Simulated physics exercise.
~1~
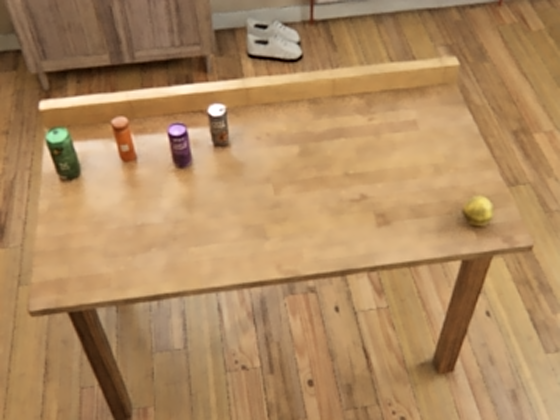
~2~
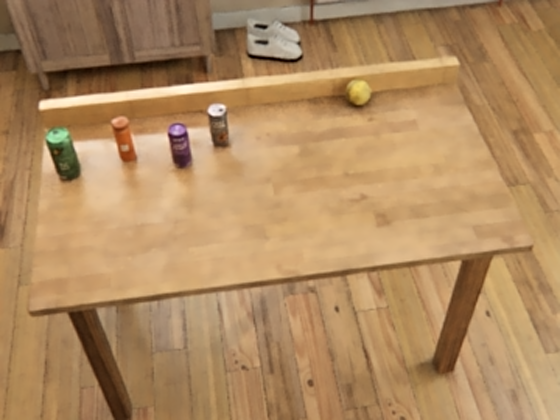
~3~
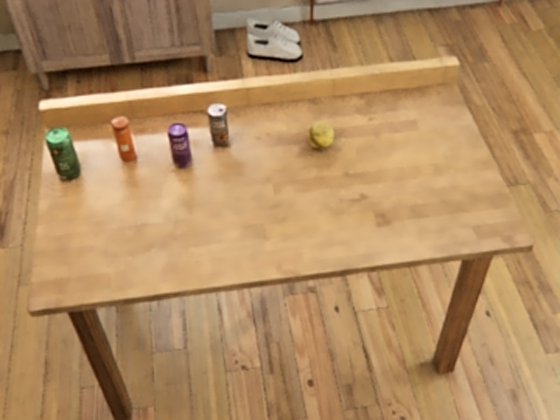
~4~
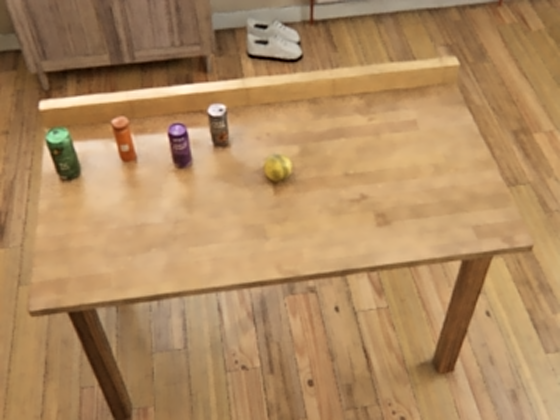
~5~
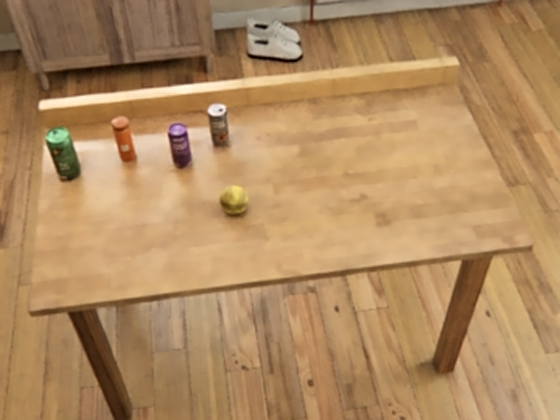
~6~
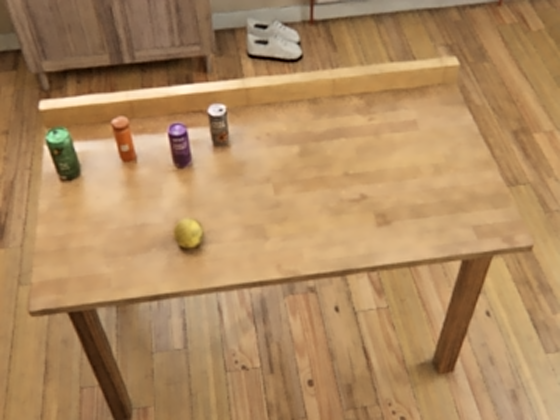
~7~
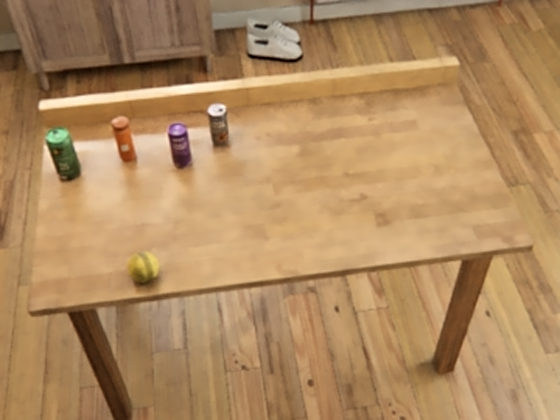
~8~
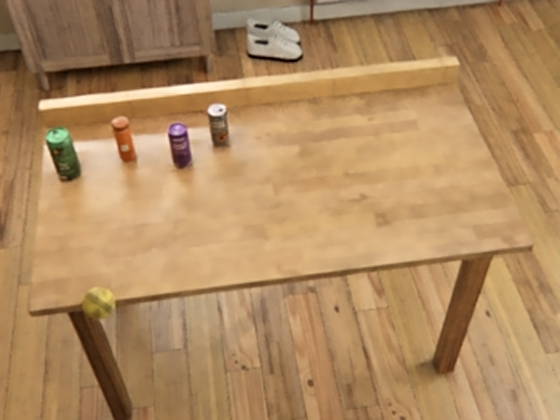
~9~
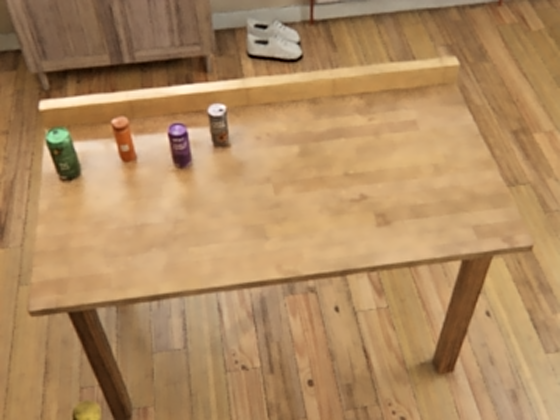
A yellow ball rolled across the wooden table to the rail at the back, then came away from it and rolled toward the near left corner, missing the four standing cans and containers, before dropping off the front edge toward the floor.
